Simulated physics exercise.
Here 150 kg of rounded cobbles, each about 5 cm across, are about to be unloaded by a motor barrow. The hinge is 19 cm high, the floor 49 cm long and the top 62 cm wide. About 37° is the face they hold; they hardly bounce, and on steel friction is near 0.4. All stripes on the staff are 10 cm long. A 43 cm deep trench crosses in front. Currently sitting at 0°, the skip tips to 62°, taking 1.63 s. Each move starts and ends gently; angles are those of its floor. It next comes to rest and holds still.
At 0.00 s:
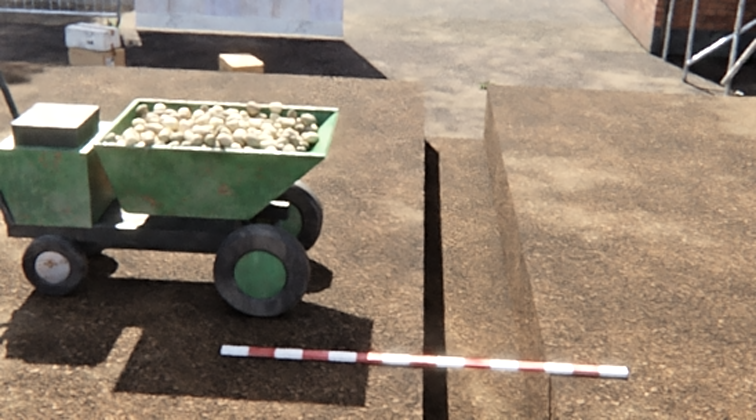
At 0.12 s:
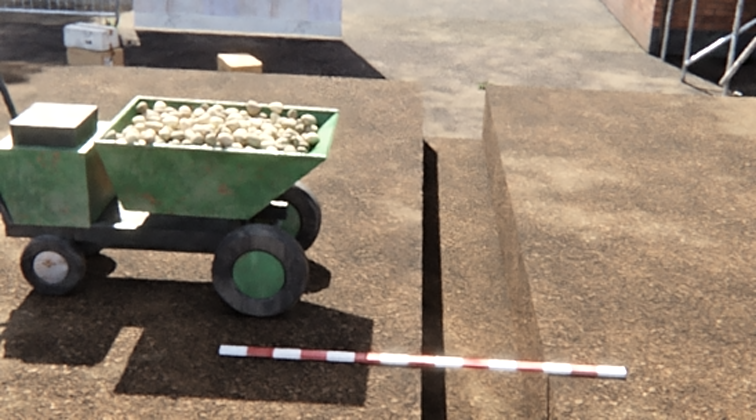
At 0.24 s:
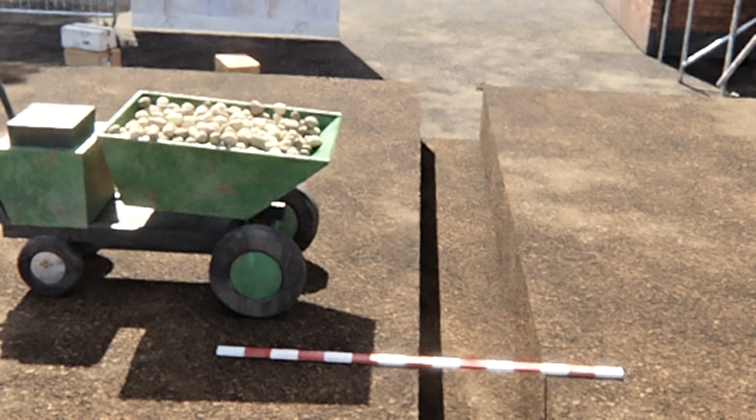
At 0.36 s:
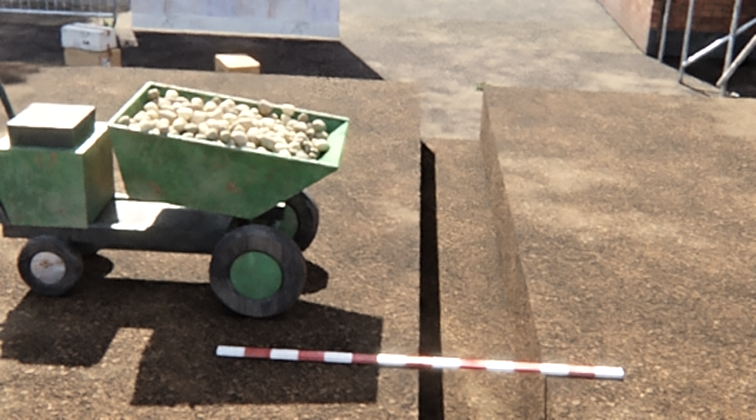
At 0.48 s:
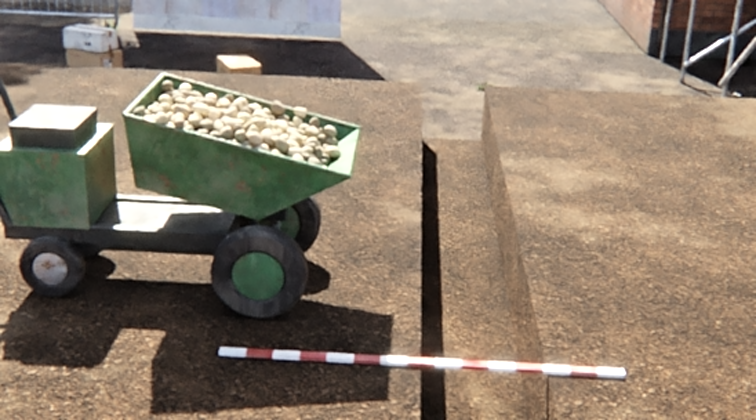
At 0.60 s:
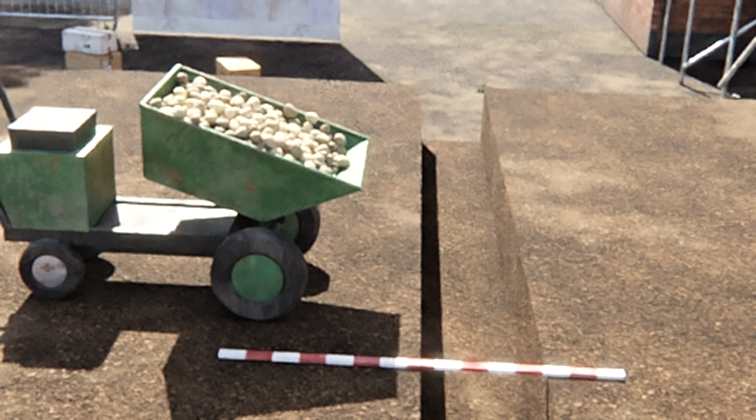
The video shows a small green motor barrow, its skip heaped with pale rounded stones, standing left of a trench with a red-and-white staff in front; the skip gradually tilts, its rear rising and its right-hand lip lowering.
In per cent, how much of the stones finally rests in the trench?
Roughly 100 per cent of them.
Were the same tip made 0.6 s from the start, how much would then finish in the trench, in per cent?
100 per cent.
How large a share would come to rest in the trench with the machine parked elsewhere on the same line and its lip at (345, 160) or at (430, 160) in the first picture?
100 %, then 60 %.
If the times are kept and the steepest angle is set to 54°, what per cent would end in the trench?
With that change, near 75 per cent.
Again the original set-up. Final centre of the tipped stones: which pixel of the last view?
(470, 369).
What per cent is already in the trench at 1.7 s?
Close to 40 per cent has got there by then.
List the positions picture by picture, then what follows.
In the first frame, the skip is at 0°, its lip at (325, 157); the top of the load is at (216, 118).
In the second frame, the skip is at 1°, its lip at (325, 158); the top of the load is at (216, 117); the stones move at 0.1 m/s on average.
The third frame shows lip at (329, 162), floor tilted 4°, highest stones at (169, 111); the stones move at 0.2 m/s on average.
The fourth frame shows lip at (338, 168), floor tilted 8°, highest stones at (174, 104); the stones move at 0.3 m/s on average.
In the fifth frame, the skip is at 13°, its lip at (350, 177); the top of the load is at (185, 97); the stones move at 0.4 m/s on average.
In the sixth frame, the skip is at 19°, its lip at (361, 189); the top of the load is at (194, 90); the stones move at 0.4 m/s on average.
After 1.2 s the floor is at 52°; 99 % in the skip, 1 % short of the trench; the foremost stones are at (405, 229).
After 1.7 s the floor is at 62°; 58 % in the skip, 3 % short of the trench, 39 % in the trench; the foremost stones are at (518, 389).
After 2.1 s the floor is at 62°; 30 % in the skip, 2 % short of the trench, 67 % in the trench; the foremost stones are at (519, 369).
After 4.0 s the floor is at 62°; 0 % in the skip, 100 % in the trench; the foremost stones are at (518, 357).
